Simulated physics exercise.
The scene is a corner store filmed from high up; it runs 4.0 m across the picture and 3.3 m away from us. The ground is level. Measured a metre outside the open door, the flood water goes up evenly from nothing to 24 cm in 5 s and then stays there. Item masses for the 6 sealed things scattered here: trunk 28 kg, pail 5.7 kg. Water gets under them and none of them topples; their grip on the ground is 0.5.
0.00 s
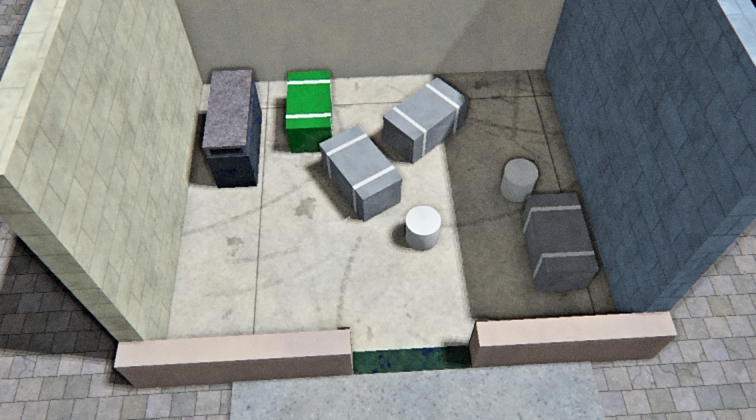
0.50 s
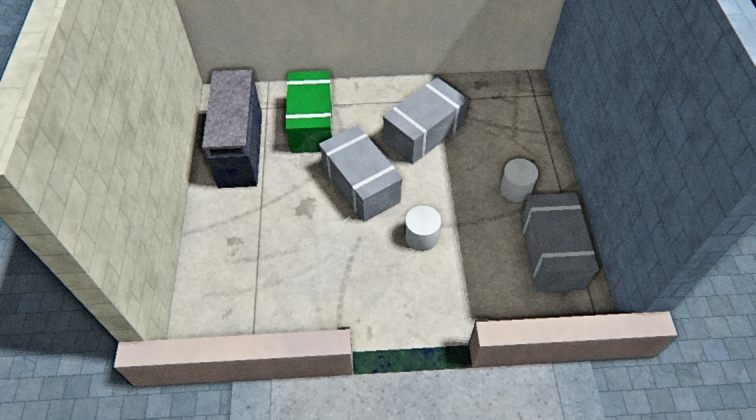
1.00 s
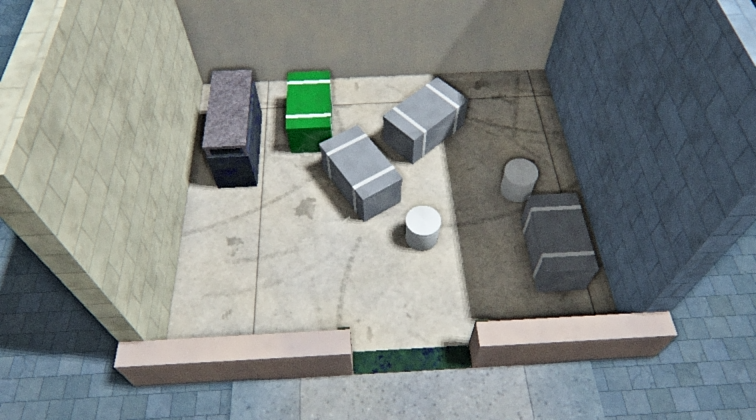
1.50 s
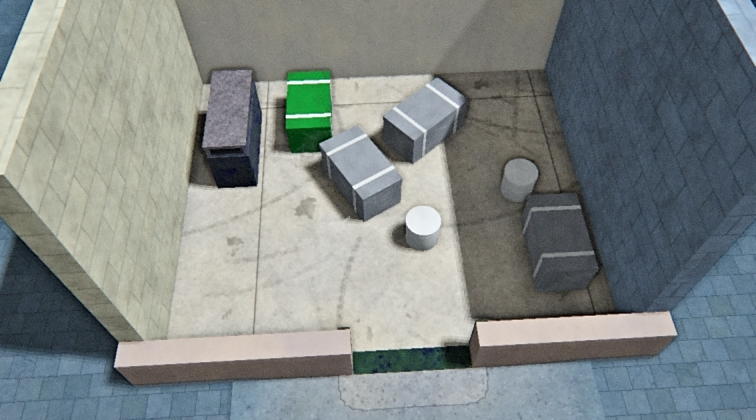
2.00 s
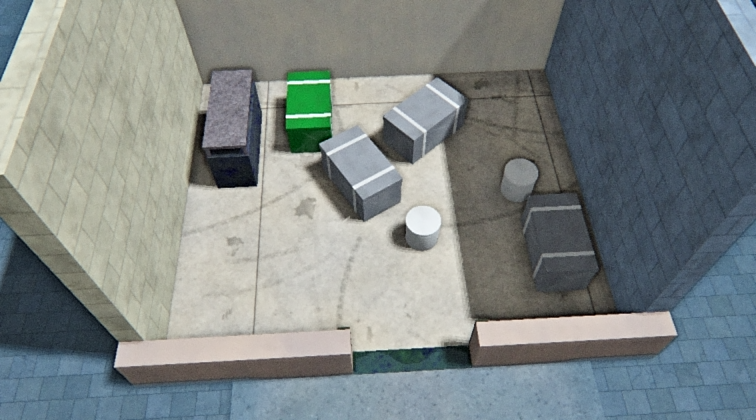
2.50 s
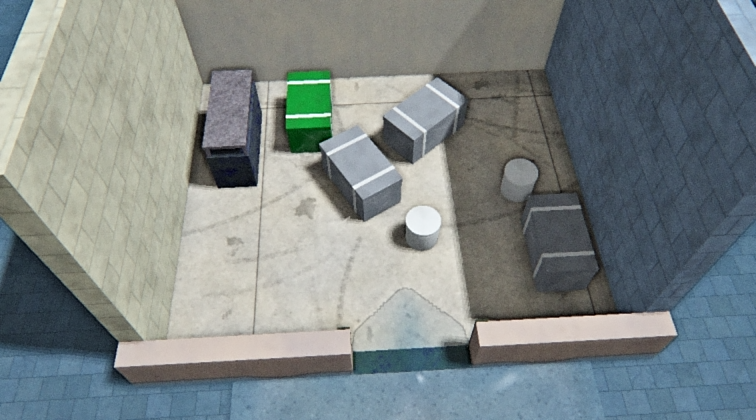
Shallow water spreading over the paving outside, then creeping through the front opening onto the floor, with green and grey trunks still.
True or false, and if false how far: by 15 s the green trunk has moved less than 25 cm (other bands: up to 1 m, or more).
False, up to 1 m.
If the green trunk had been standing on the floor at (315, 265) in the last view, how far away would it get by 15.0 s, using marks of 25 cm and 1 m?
It ends far away.
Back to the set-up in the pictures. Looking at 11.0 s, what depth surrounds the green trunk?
The depth there is around 14 cm.
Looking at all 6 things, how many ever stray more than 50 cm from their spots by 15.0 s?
Counting them up, I find 5.
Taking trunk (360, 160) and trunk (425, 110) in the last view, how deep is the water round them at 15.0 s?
Around 12 cm and 20 cm.
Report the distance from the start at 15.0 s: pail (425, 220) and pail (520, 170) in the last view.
In turn: 250 cm, 80 cm.
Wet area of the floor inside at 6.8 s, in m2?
10.5 m2.
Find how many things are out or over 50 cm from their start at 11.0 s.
By then the count is 2.
After 3.5 s the green trunk is near (308, 99), 0.0 m from its start, aground; 0 afloat.
After 6.8 s the green trunk is near (308, 98), 0.0 m from its start, aground; 1 afloat.
After 11.0 s the green trunk is near (299, 77), 0.3 m from its start, afloat; 5 afloat.
After 15.0 s the green trunk is near (279, 76), 0.4 m from its start, afloat; 6 afloat.
